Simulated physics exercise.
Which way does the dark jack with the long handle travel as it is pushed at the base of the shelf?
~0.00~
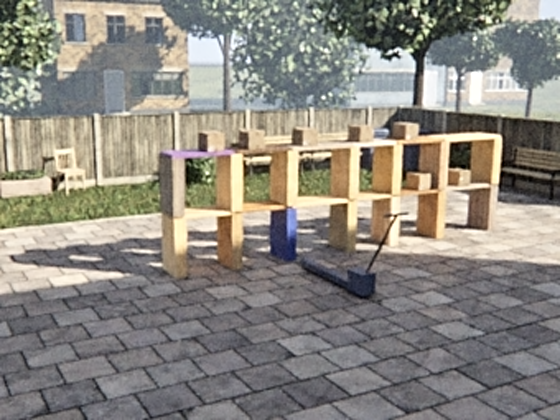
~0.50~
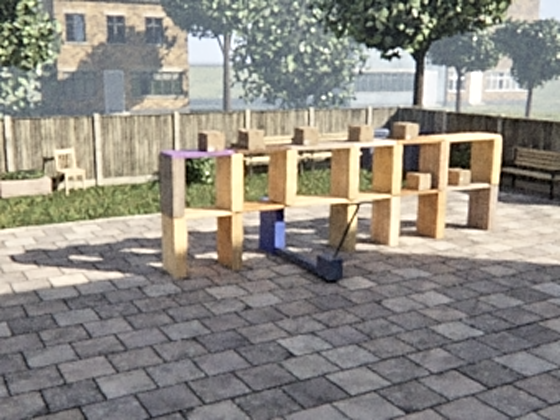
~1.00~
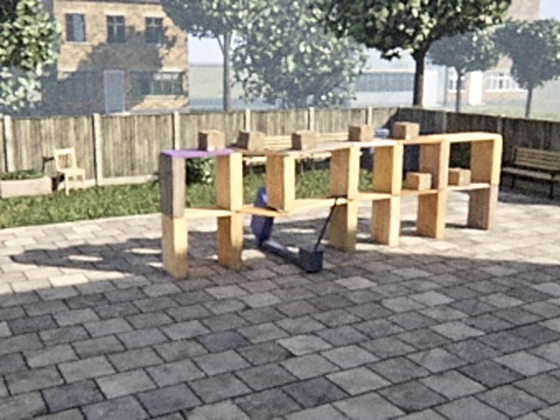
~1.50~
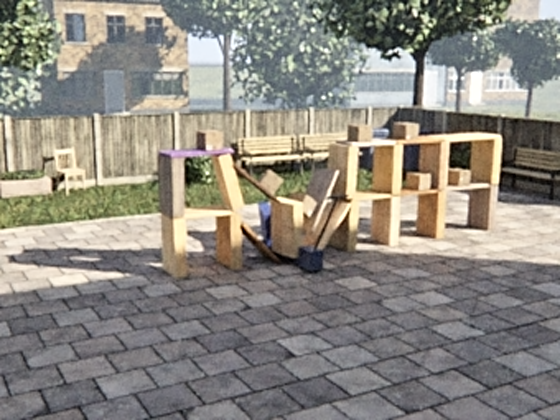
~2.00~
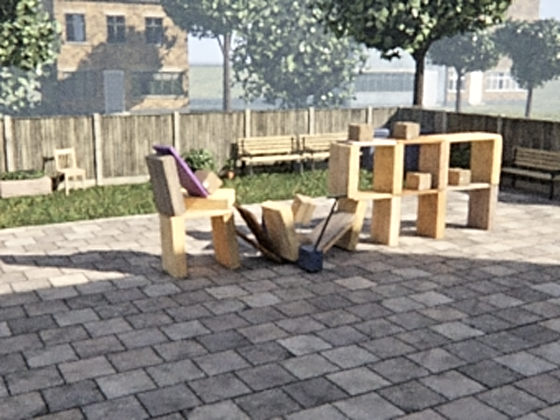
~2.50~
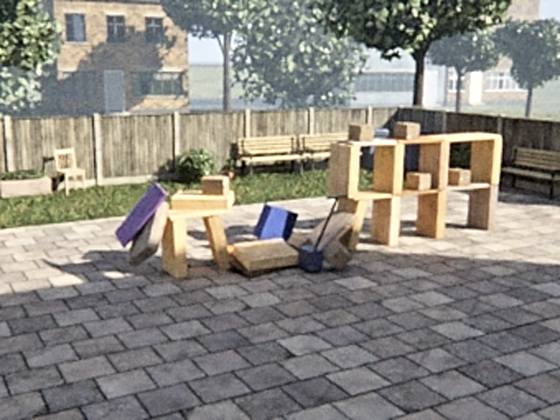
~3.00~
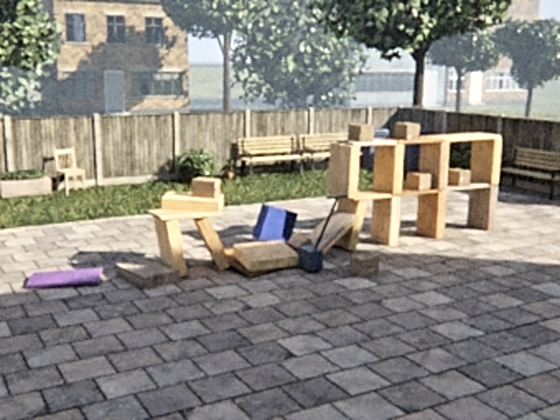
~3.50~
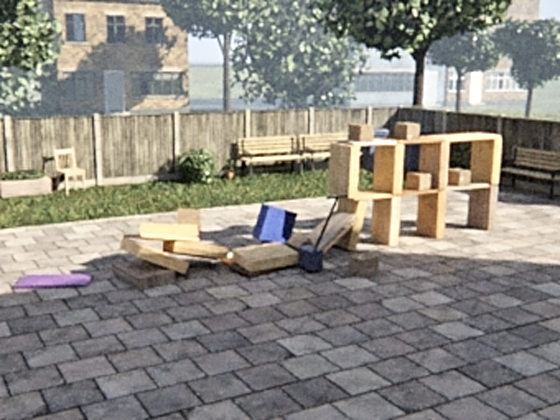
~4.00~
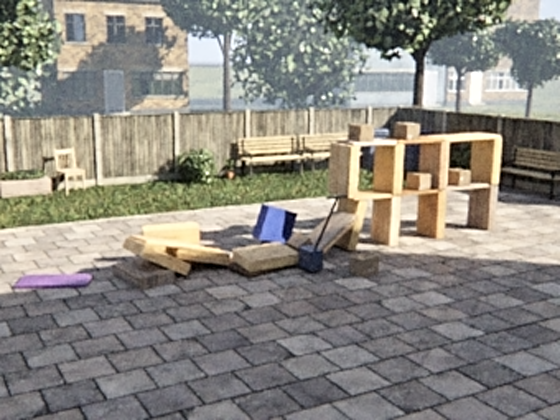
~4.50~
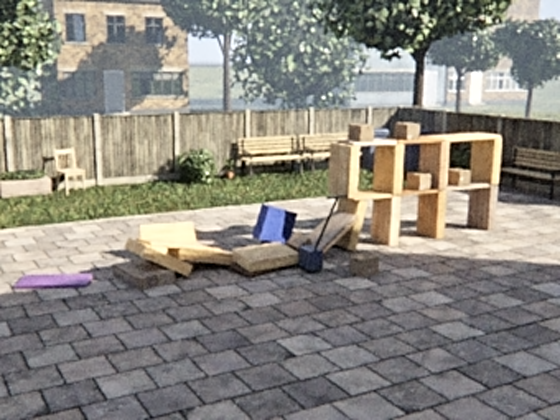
It moves to the left, toward the blue upright.
